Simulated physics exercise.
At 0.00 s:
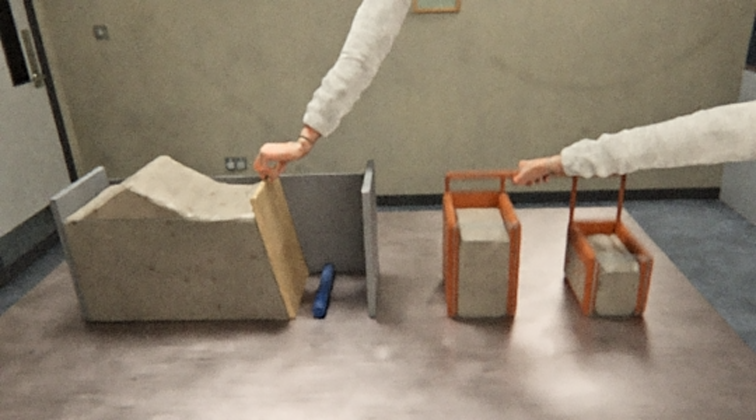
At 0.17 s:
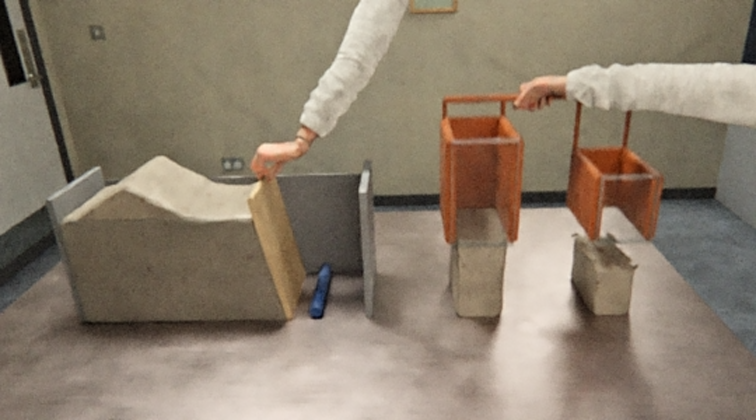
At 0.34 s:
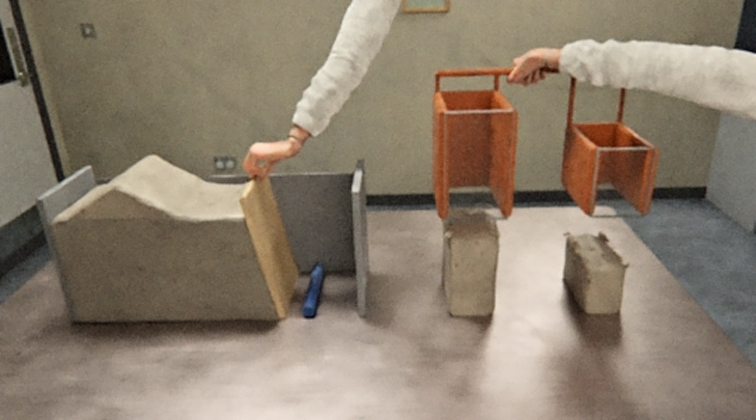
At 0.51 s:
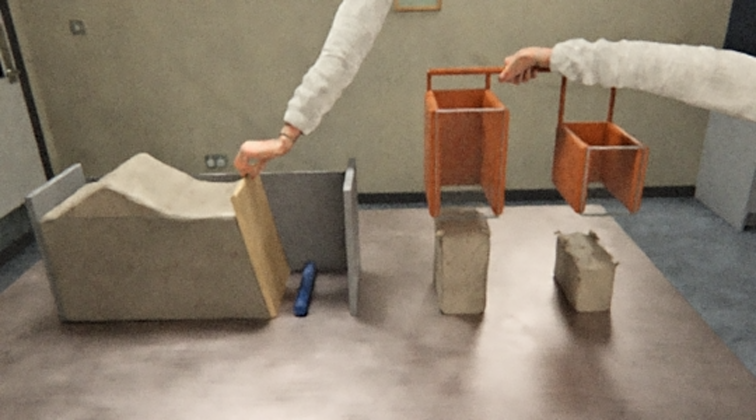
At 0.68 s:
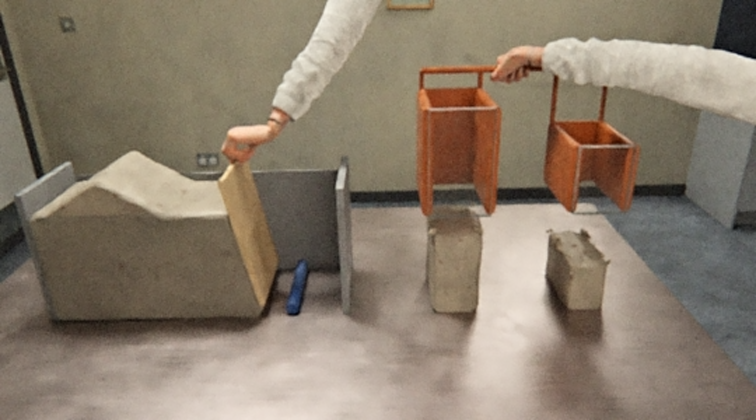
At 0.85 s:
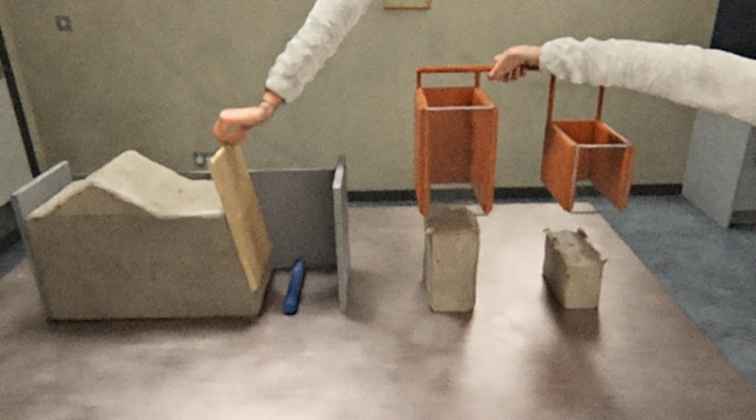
The clip shows a hand holding a board against a clay mass on the left while another hand lifts two orange open boxes off two standing clay blocks; then the first hand raises the board slightly.
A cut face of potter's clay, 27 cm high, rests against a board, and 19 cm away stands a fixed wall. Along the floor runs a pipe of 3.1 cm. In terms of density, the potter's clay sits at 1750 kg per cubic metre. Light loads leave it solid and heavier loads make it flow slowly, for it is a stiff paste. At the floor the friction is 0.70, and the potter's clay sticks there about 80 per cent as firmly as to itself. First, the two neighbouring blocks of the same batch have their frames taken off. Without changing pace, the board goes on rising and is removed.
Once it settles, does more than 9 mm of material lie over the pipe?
No.
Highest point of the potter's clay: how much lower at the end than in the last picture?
Roughly 0.0 cm.
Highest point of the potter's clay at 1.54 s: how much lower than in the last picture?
Measured change: Around 0.0 cm.
By 1.16 s, the face still stands and nothing lies on the pipe.
By 1.54 s, the face still stands and nothing lies on the pipe.
By 1.91 s, the face still stands and nothing lies on the pipe.
By 2.28 s, the face still stands and nothing lies on the pipe.
By 2.32 s, at the end, the face still stands and nothing lies on the pipe.
